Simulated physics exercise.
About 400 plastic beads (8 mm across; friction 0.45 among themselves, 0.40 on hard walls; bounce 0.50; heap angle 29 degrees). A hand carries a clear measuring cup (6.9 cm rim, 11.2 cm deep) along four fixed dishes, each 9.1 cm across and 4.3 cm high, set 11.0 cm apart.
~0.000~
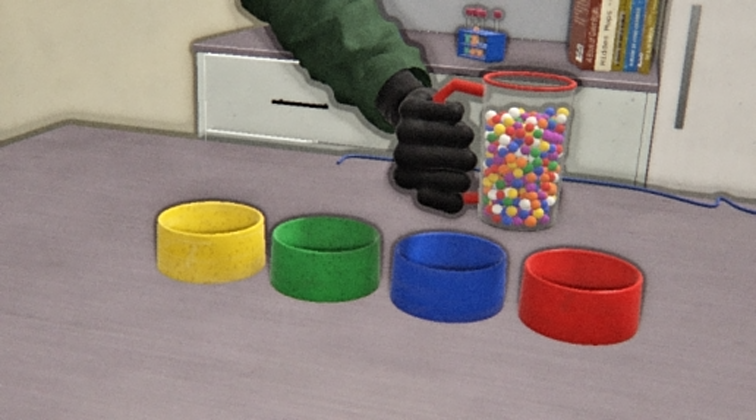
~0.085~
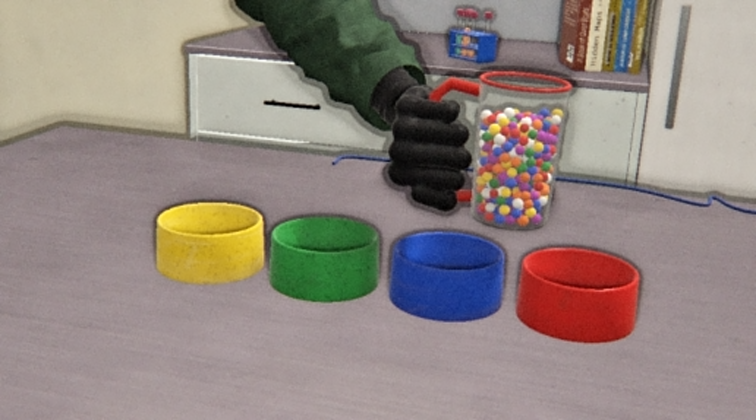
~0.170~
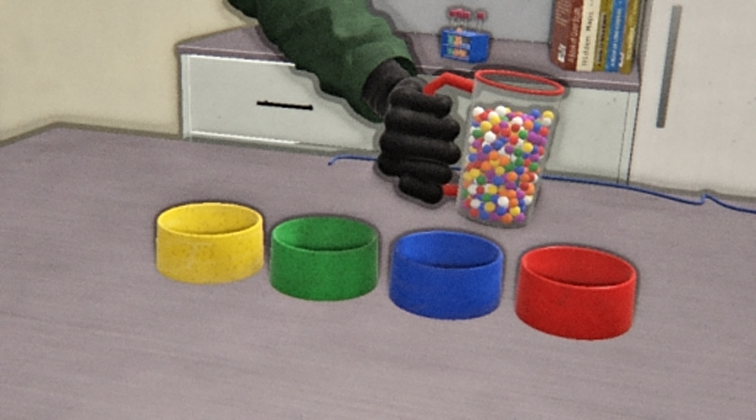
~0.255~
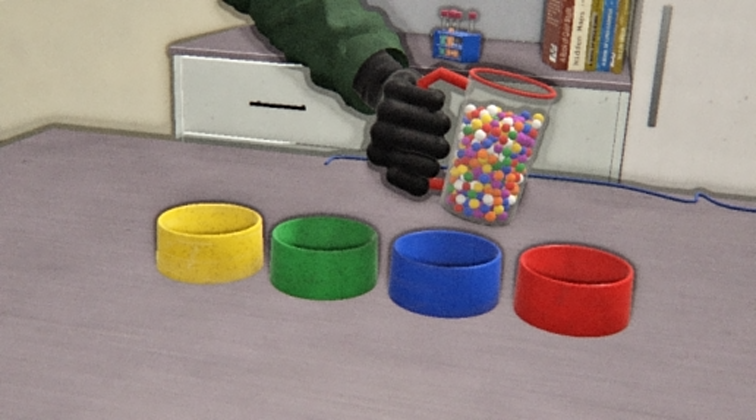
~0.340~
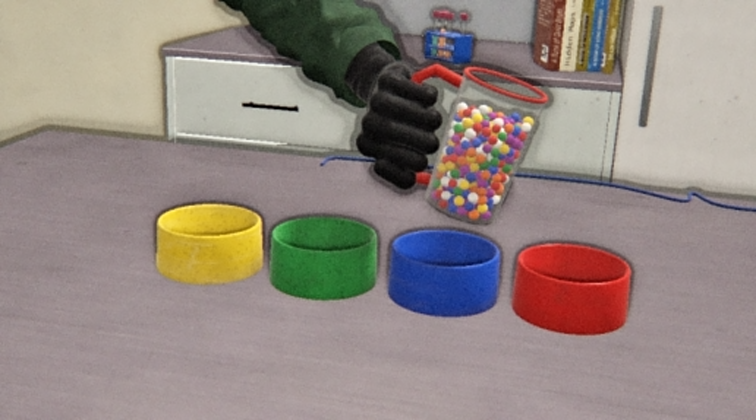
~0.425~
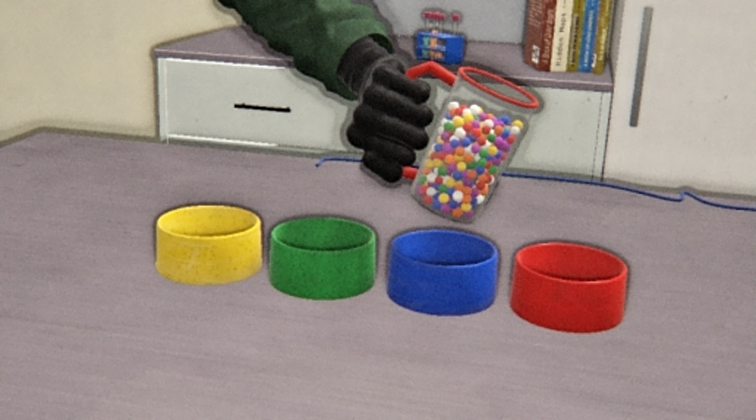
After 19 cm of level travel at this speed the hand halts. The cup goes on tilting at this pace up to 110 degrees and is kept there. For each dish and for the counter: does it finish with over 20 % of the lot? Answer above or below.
Red dish: Below; blue dish: Below; green dish: Above; yellow dish: Below; on the counter: Above.
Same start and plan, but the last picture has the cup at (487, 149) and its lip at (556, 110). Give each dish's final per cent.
Red 0, blue 100, green 0, yellow 0.
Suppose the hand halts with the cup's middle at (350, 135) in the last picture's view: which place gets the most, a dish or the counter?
Most goes to: Blue.
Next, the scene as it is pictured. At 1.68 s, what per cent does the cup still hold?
Roughly 100 per cent.
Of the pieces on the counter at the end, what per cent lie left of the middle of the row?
Roughly 40 per cent.
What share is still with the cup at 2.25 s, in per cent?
Roughly 50 per cent.
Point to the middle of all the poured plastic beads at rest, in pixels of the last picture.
At about (365, 275).
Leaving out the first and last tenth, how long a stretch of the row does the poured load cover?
Some 11 cm.
After 1.18 s, tilt 62 degrees; cup holds 100 %.
After 1.68 s, tilt 90 degrees; cup holds 100 %.
After 2.25 s, tilt 110 degrees; cup holds 50 %, blue 5 %, green 25 %.
By 3.5 s all is still; red 0 %, blue 10 %, green 40 %, yellow 0 %, counter 50 %.
